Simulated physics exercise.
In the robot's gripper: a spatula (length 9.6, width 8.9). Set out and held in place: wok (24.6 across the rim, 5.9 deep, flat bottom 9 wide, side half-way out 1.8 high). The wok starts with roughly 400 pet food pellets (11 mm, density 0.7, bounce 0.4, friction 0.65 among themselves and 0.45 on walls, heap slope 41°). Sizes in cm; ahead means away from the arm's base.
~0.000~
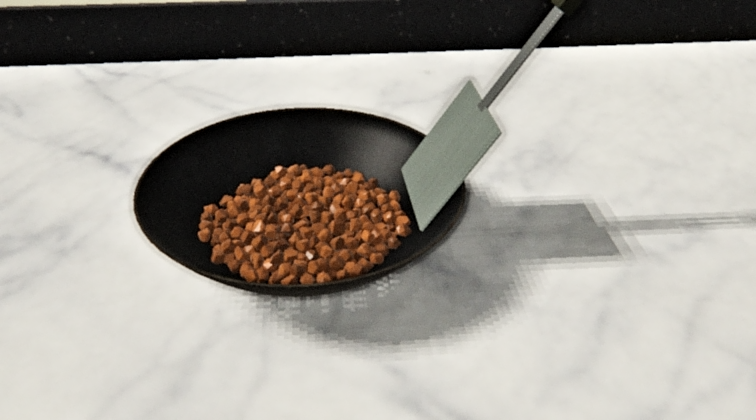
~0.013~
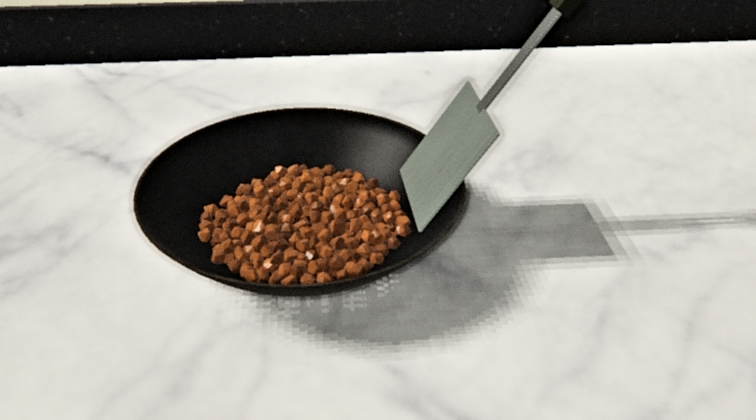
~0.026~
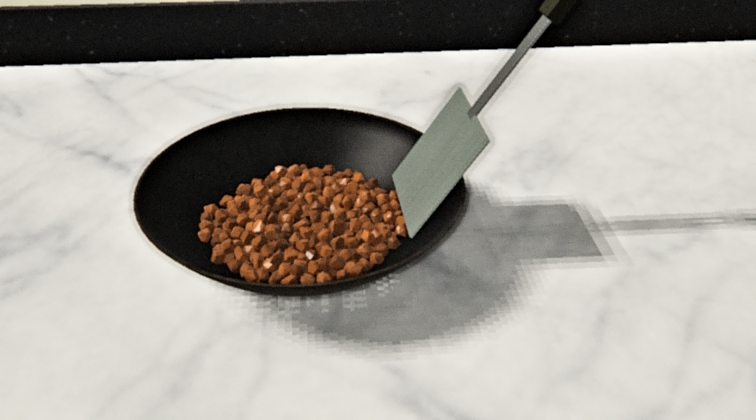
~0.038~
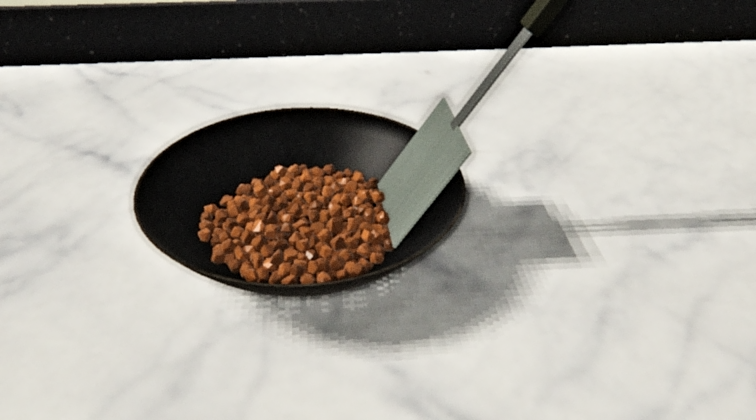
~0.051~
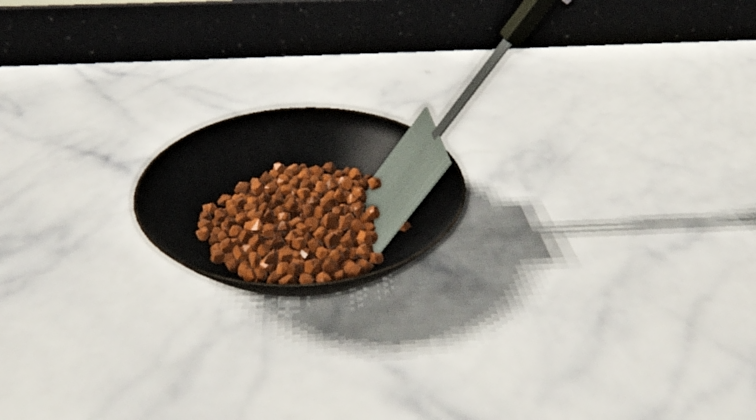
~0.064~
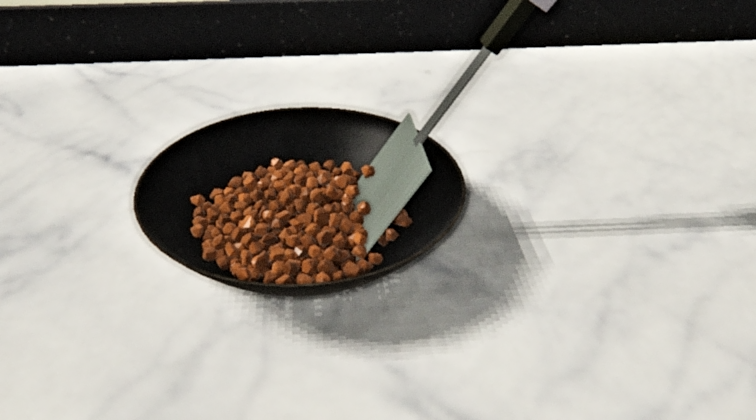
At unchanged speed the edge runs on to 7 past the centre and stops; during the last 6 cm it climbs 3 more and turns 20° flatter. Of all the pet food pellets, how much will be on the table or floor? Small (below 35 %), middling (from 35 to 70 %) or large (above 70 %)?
On the table or floor the share is middling, from 35 to 70 %.
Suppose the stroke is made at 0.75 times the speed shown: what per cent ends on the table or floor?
About 45 per cent.
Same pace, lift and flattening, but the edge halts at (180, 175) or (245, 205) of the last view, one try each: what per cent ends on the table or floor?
Some 60 and 15 per cent.
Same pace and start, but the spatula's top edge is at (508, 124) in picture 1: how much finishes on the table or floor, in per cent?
Some 45 per cent.
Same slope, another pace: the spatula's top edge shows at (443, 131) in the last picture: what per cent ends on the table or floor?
Some 25 per cent.
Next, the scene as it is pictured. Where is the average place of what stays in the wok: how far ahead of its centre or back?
Some 3.5 cm ahead.
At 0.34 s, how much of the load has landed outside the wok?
Roughly 20 per cent.
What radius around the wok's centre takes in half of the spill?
Roughly 26 cm.
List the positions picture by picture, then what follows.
The first picture shows spatula top edge at (485, 105), sloping 57°; upper third of the load around (312, 216), from x 205 to 400, top at y 170; 398 in the wok.
The second picture shows spatula top edge at (483, 106), sloping 57°; upper third of the load around (312, 216), from x 205 to 400, top at y 170.
The third picture shows spatula top edge at (474, 112), sloping 57°; upper third of the load around (312, 216), from x 205 to 400, top at y 170.
The fourth picture shows spatula top edge at (457, 123), sloping 57°; upper third of the load around (311, 216), from x 205 to 400, top at y 170.
The fifth picture shows spatula top edge at (438, 133), sloping 57°; upper third of the load around (307, 212), from x 205 to 400, top at y 170.
The sixth picture shows spatula top edge at (419, 140), sloping 57°; upper third of the load around (295, 207), from x 195 to 405, top at y 165; 398 in the wok.
After 0.10 s, sloping 57°, highest piece 7 above the table; 398 in the wok.
After 0.13 s, sloping 50°, highest piece 10 above the table; 395 in the wok, 3 on the blade or in flight.
After 0.34 s, sloping 37°, highest piece 15 above the table; 207 in the wok, 73 on the table or floor, 118 on the blade or in flight.
After 1.39 s, sloping 37°, highest piece 7 above the table; 207 in the wok, 191 on the table or floor.
At rest, 207 in the wok, 191 on the table or floor. That is 48 % on the table or floor.
